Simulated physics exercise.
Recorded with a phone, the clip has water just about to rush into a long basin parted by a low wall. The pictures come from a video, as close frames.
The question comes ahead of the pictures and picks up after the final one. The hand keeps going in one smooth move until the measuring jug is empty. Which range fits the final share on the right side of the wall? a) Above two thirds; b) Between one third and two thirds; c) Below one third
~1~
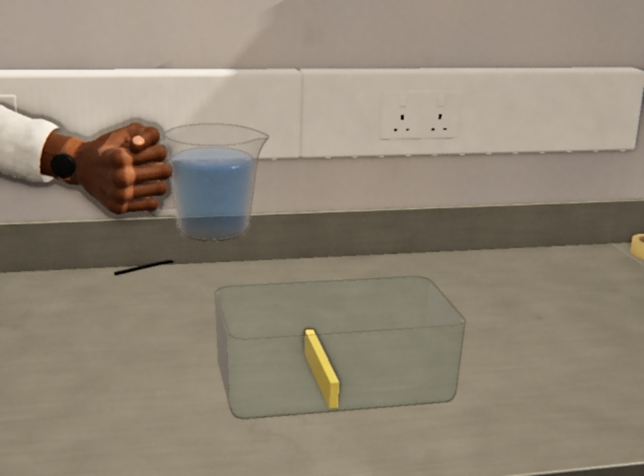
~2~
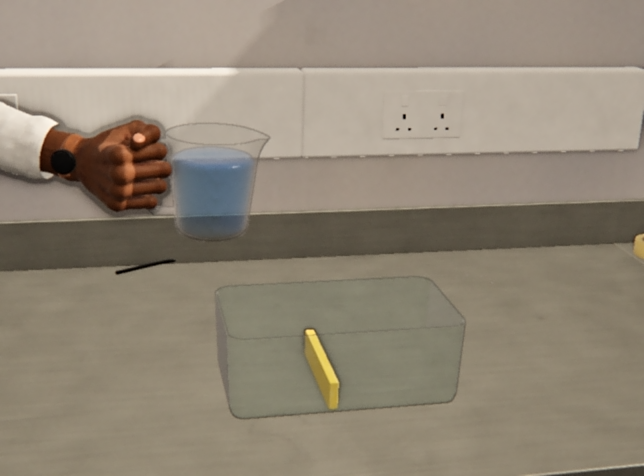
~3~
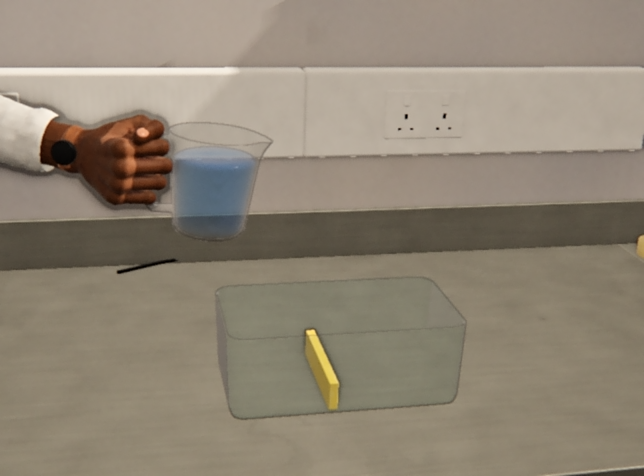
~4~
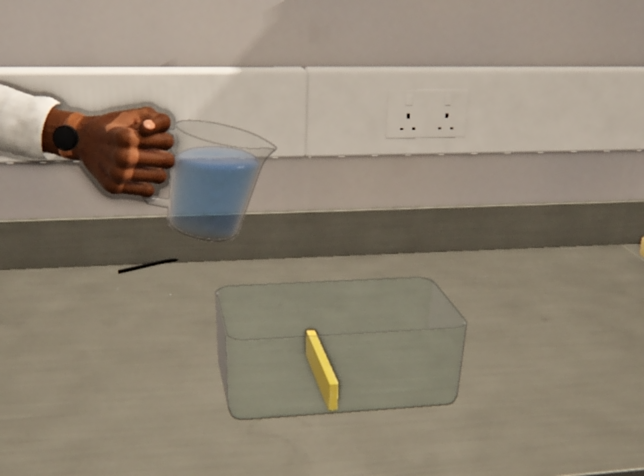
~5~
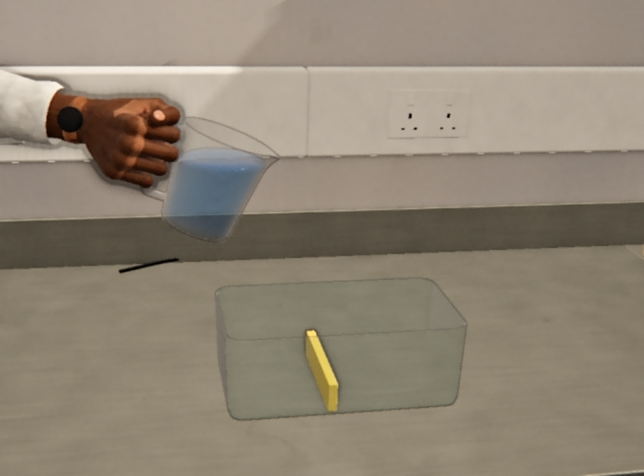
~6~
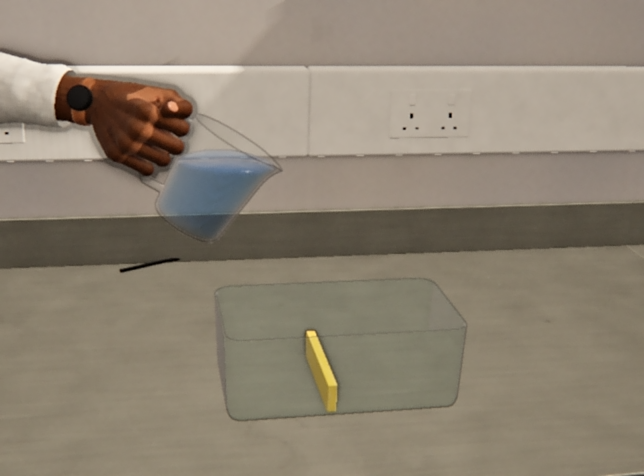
Between one third and two thirds.
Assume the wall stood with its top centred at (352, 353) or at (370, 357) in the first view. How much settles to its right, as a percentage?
Well, it's close to 5 per cent for the first one, then 10 per cent for the other.
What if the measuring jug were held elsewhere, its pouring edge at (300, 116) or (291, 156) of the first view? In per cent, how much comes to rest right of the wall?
It comes out at around 90 percent and then around 75 percent.
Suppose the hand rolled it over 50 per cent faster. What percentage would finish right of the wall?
I'd say close to 35 per cent.
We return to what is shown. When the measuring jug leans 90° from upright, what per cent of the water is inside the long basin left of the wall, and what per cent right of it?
Roughly 0 per cent on the left, roughly 10 per cent on the right.
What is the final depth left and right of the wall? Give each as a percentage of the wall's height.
On the left 40 %, on the right 30 %.
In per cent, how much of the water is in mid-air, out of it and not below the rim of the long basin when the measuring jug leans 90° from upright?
Some 30 per cent, I'd say.
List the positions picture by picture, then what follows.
Tilt 0°; pouring edge (269, 135); surface from (170, 157) to (254, 156); the long basin's rim runs from (222, 314) to (447, 300); the wall's top is at (321, 356), in the first picture.
Tilt 1°; pouring edge (270, 136); surface from (170, 156) to (254, 155), in the second picture.
Tilt 5°; pouring edge (273, 140); surface from (173, 156) to (256, 156), in the third picture.
Tilt 12°; pouring edge (277, 146); surface from (174, 156) to (260, 156), in the fourth picture.
Tilt 21°; pouring edge (281, 156); surface from (175, 160) to (266, 159), in the fifth picture.
Tilt 31°; pouring edge (284, 169); surface from (171, 166) to (276, 163), in the sixth picture.
A moment on, the measuring jug is tipped on its side and 59 per cent is still to pour, 1 is left of the wall and 10 right of it.
Next, the measuring jug is tipped right over and 10 per cent is still to pour, 30 is left of the wall and 43 right of it.
Then the measuring jug is tipped right over and 0 per cent is still to pour, 50 is left of the wall and 47 right of it.
Later the measuring jug is tipped right over and 0 per cent is still to pour, 50 is left of the wall and 48 right of it.
At rest 50 per cent lies left of the wall, 48 right of it and 1 outside.
